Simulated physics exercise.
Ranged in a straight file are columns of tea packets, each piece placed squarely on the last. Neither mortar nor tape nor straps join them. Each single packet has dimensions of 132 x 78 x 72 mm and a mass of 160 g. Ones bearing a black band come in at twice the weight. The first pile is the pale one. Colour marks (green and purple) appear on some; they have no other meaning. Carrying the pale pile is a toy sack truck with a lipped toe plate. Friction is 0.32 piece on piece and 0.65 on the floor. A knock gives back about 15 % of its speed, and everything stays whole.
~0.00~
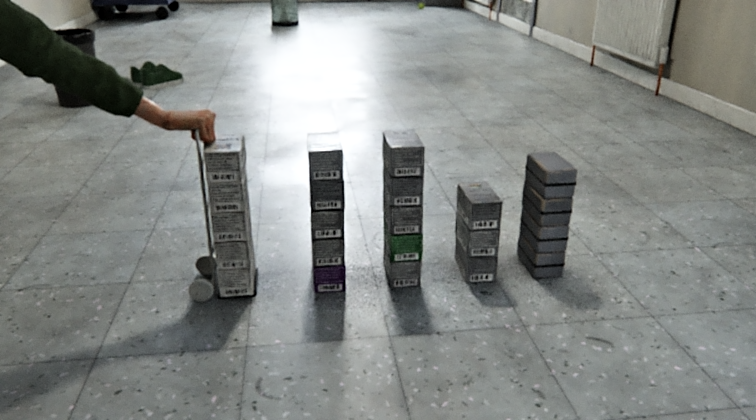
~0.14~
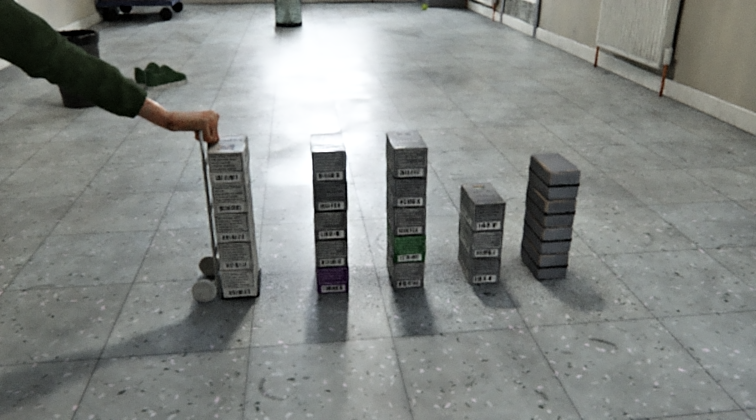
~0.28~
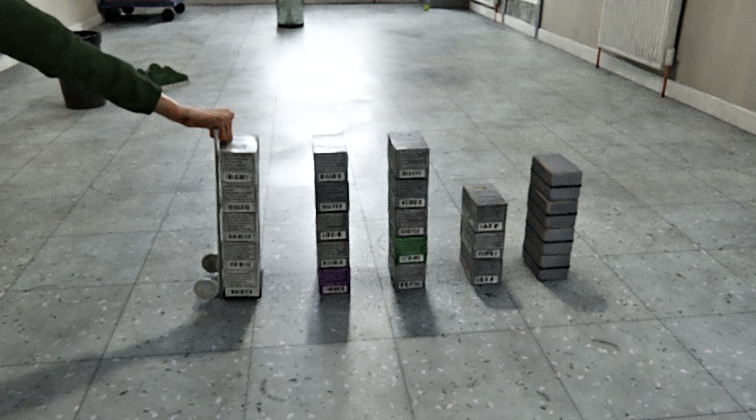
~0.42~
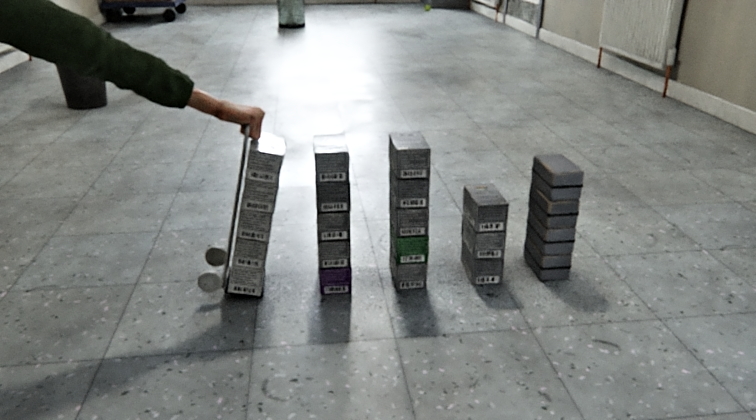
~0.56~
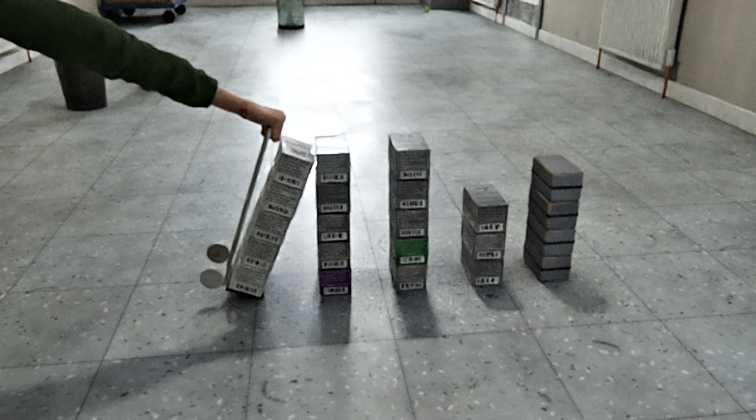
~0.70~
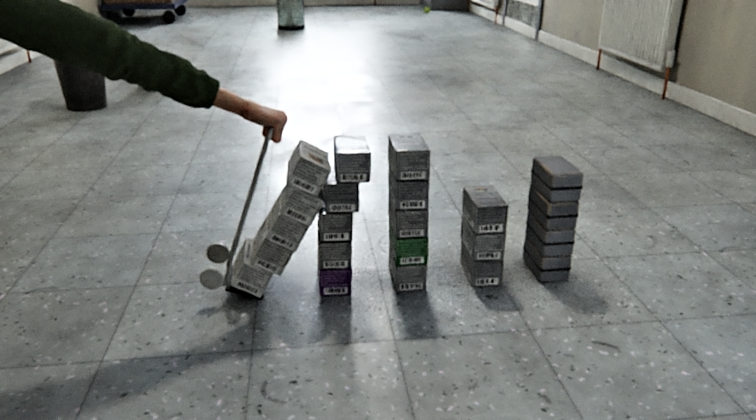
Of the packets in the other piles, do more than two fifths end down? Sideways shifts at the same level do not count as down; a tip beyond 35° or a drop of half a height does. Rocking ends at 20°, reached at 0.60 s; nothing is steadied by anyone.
Yes.
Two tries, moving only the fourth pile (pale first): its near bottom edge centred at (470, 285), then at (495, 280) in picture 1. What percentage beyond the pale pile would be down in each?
I'd say close to 100 percent, then close to 90 percent.
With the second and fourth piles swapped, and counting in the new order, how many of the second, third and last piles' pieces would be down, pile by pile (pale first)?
Pile by pile, you'd see second at 3, third at 5 and last at 4 down.
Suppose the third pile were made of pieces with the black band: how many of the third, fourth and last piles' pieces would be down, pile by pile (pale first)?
In that case the third pile has 5 down, the fourth 3, the last 4.
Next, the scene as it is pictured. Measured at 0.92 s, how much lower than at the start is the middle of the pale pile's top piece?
Drop so far: Roughly 6 cm.
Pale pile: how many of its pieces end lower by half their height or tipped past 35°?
Count: 5.
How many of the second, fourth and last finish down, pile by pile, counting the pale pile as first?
Tally - second: 5; fourth: 3; last: 4.
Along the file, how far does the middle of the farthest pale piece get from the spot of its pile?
About 34 cm.
By 0.92 s, 5 of the pale pile down; none of the 17 other packets down, 6 disturbed; purple packet tilted 18°.
By 1.16 s, 5 of the pale pile down; 3 of the 17 other packets down; purple packet tilted 42°; green packet tilted 20°.
By 1.46 s, 5 of the pale pile down; 10 of the 17 other packets down; green packet tilted 46°, 41 mm lower; purple packet tilted 46°.
By 1.86 s, 5 of the pale pile down; 17 of the 17 other packets down; green packet tilted 48°, 44 mm lower; purple packet tilted 46°.
When it is over (3.0 s), 5 of the pale pile down; 17 of the 17 other packets down; green packet tilted 48°, 45 mm lower; purple packet tilted 48°. That is 100 per cent. In pixels of the last frame, middles, green packet near (458, 254), purple packet near (346, 263).
